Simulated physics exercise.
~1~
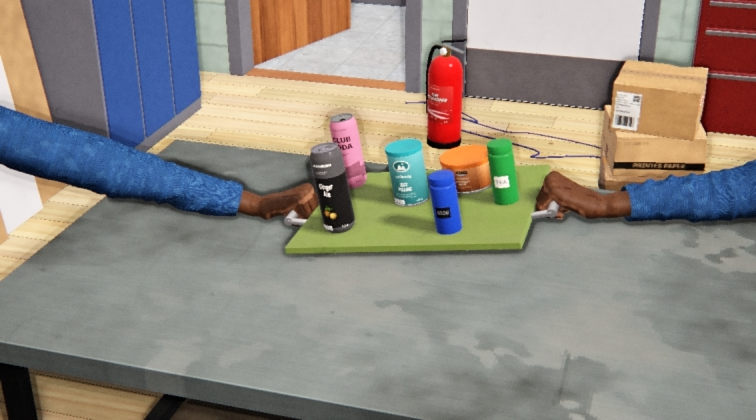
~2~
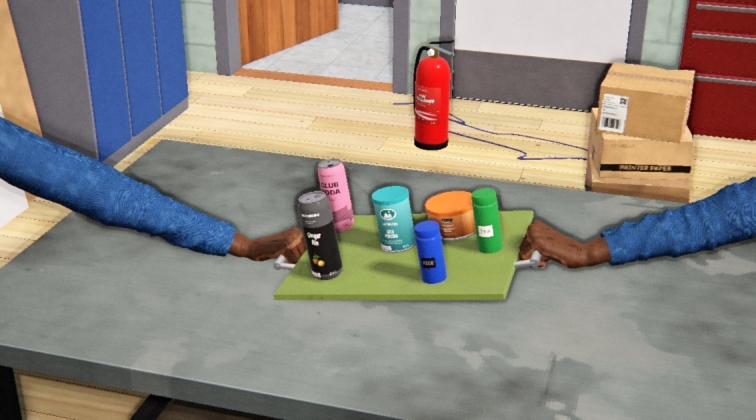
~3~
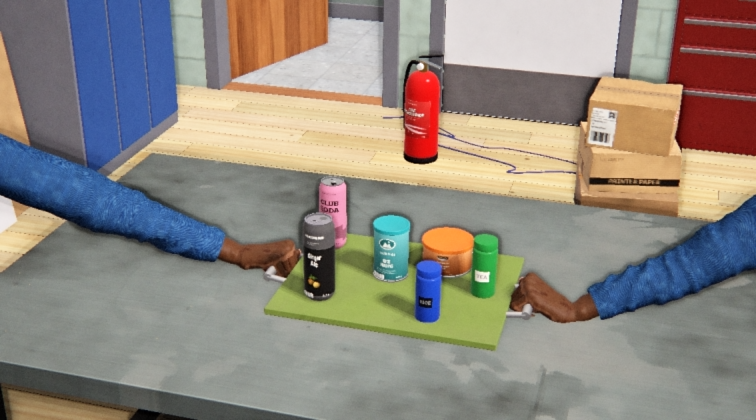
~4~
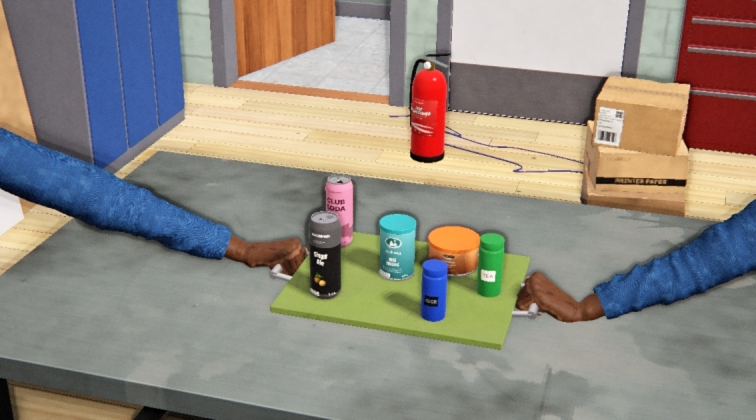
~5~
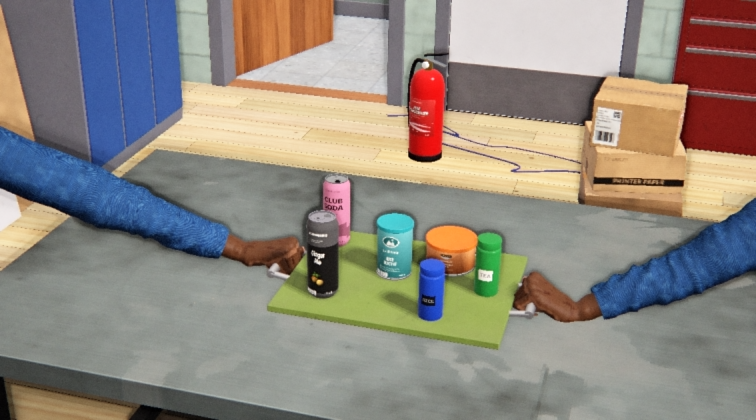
In a workshop, two hands lowering a green tray of six cans, tubs and shakers onto a grey table, all ending upright.
